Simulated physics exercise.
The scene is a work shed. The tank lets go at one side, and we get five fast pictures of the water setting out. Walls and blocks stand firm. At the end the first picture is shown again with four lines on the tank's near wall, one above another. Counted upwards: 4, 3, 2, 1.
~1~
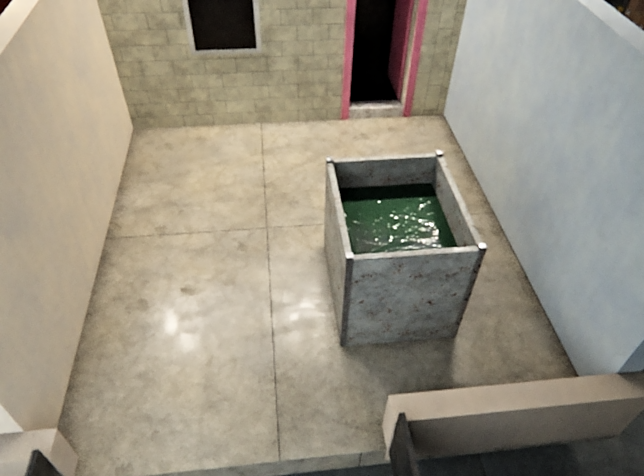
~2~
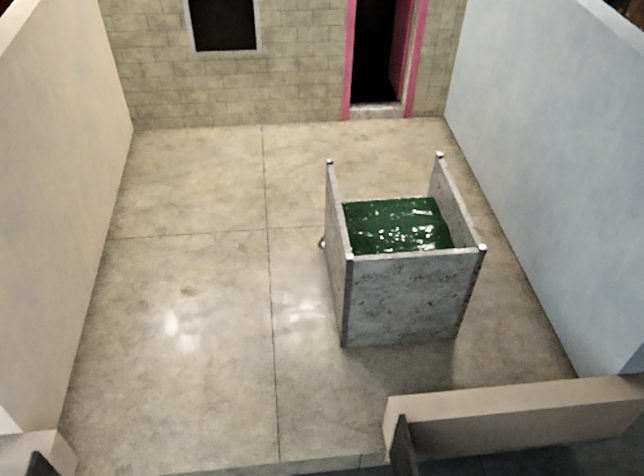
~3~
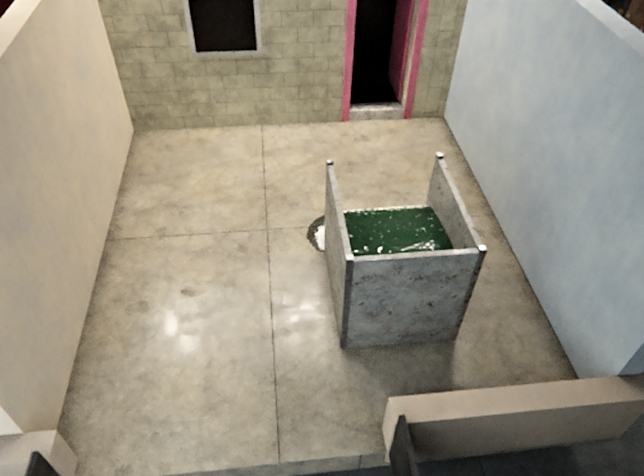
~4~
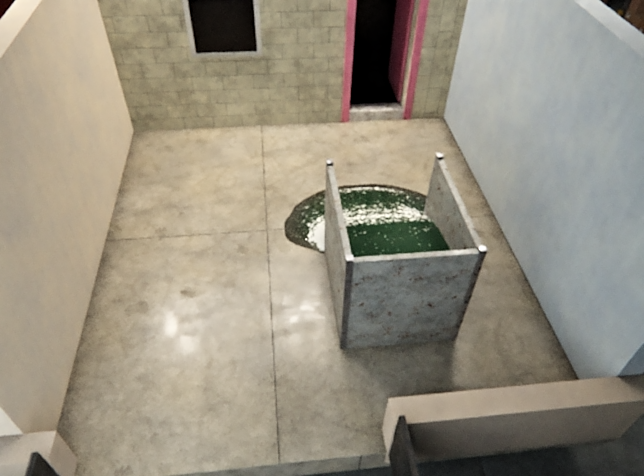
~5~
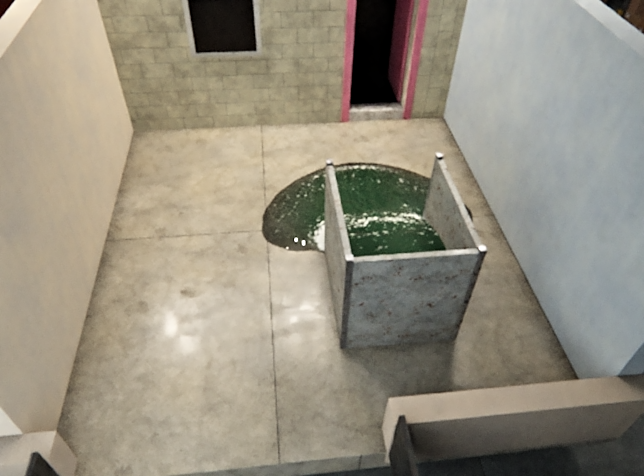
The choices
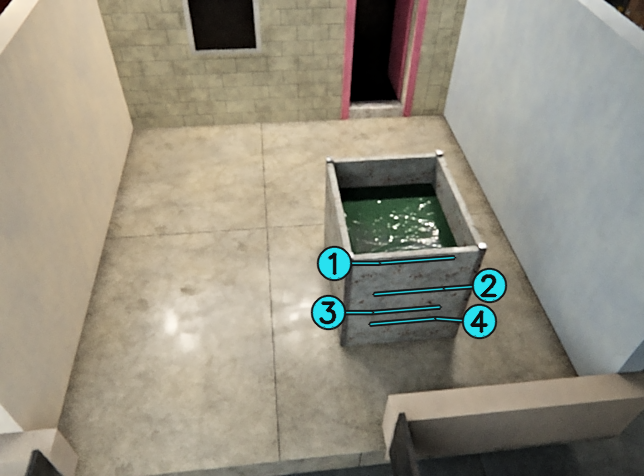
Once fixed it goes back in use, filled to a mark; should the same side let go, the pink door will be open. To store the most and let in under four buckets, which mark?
I would pick line 3.
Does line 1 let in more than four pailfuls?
Yes.
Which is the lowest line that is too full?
Line 2.
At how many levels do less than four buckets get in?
Two of the four.
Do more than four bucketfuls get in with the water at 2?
Yes.
On the marked copy, 1 at (416, 260); 2 at (410, 291); 3 at (406, 309); 4 at (403, 321); from the bottom up 4, 3, 2, 1.
If 1 is chosen, dozens of bucketfuls pour in.
If 2 is chosen, about 9 bucketfuls get in.
If 3 is chosen, a bucket or two gets in.
If 4 is chosen, nothing gets over.
